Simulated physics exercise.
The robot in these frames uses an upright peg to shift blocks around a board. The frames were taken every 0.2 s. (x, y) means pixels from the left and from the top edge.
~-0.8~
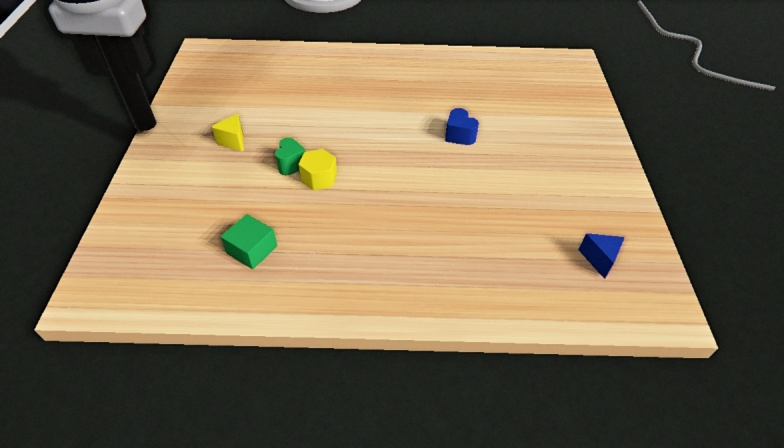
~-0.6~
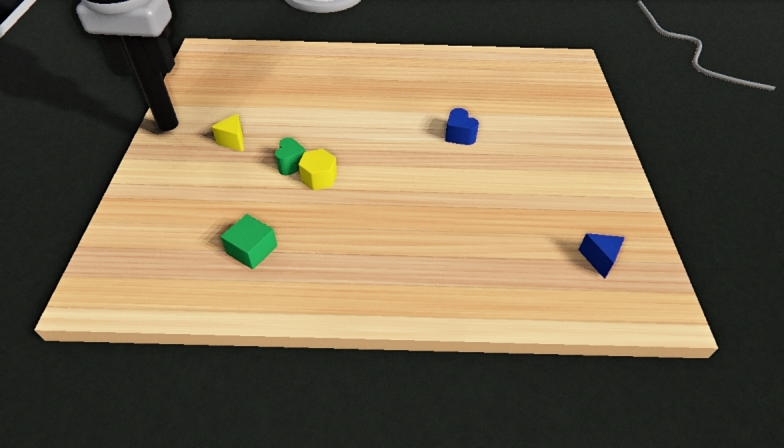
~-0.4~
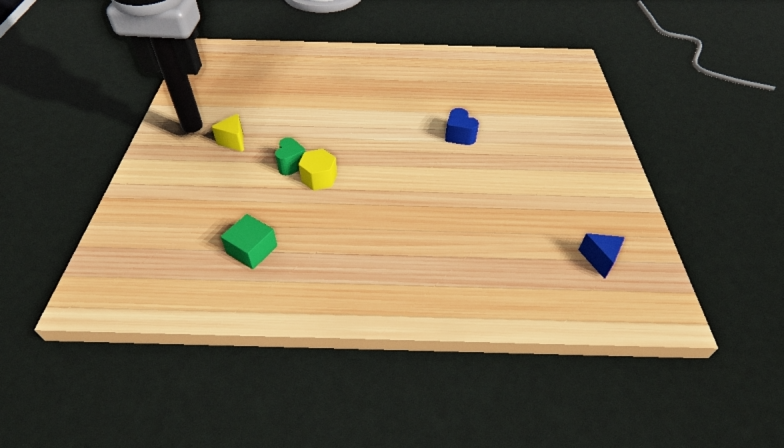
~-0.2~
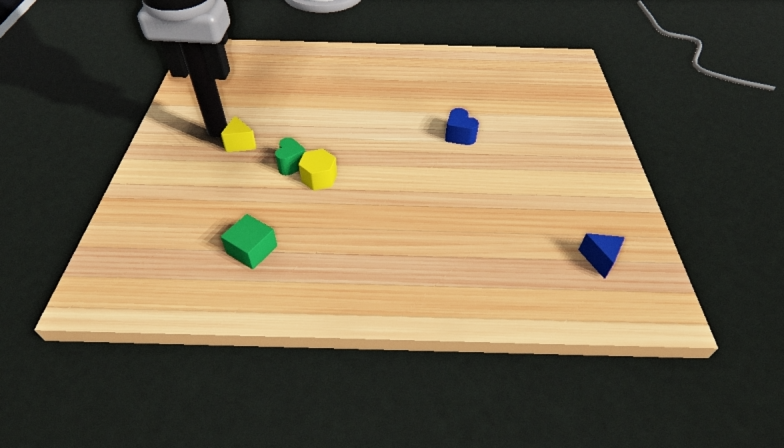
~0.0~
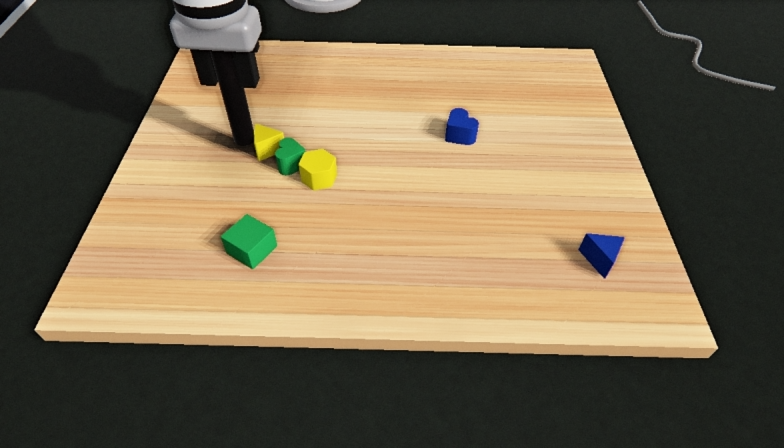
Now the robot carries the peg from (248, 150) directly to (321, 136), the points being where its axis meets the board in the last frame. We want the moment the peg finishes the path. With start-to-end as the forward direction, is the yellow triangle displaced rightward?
It seems so.
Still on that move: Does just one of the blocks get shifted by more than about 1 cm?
I believe so.
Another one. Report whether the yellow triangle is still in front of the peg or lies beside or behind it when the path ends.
I predict the peg has moved past it.
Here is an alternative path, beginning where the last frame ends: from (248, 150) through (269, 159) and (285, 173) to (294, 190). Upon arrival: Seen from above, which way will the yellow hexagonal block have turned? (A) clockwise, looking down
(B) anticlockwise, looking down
A
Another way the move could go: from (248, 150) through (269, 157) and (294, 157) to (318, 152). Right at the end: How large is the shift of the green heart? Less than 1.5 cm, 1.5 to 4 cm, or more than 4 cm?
That block covers upwards of 4 cm.
On the path given first. Halfway along, peg at (283, 132); yellow triangle at (300, 131), turned 35° clockwise.
At the end, peg at (320, 126); yellow triangle at (319, 133), turned 80° clockwise; green heart unmoved.
